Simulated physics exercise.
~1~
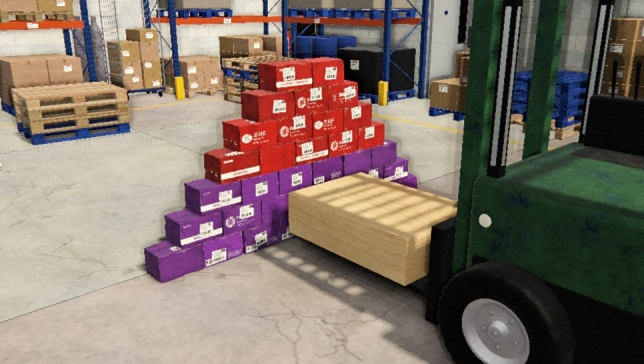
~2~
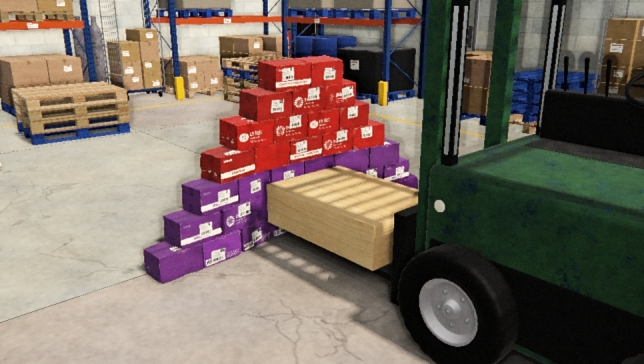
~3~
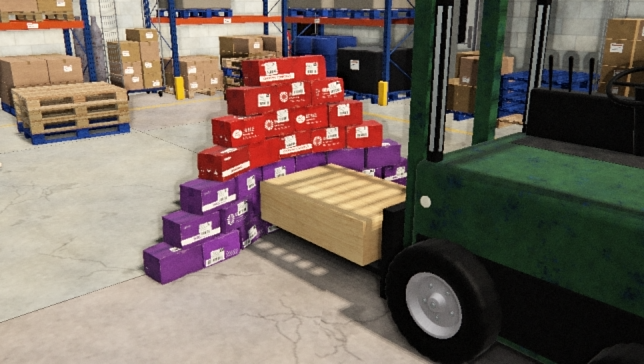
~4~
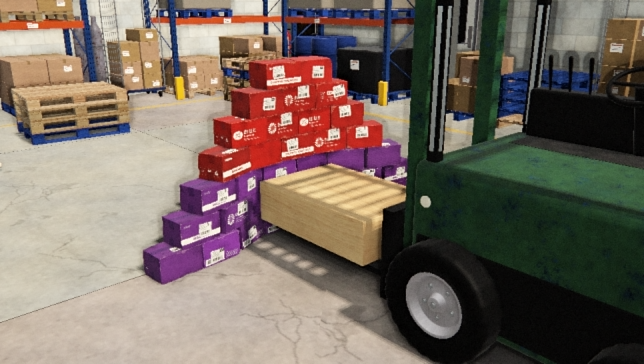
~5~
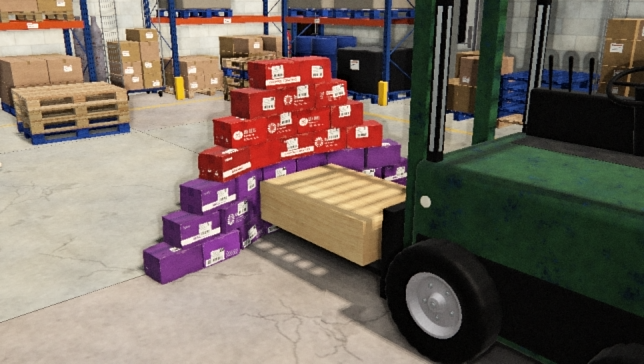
A green forklift carrying a pale, box-shaped load moved left into a stepped wall of red and purple boxes, nudging the stack so the upper boxes shifted a little, then it stopped against them with the wall still standing and nothing fallen.
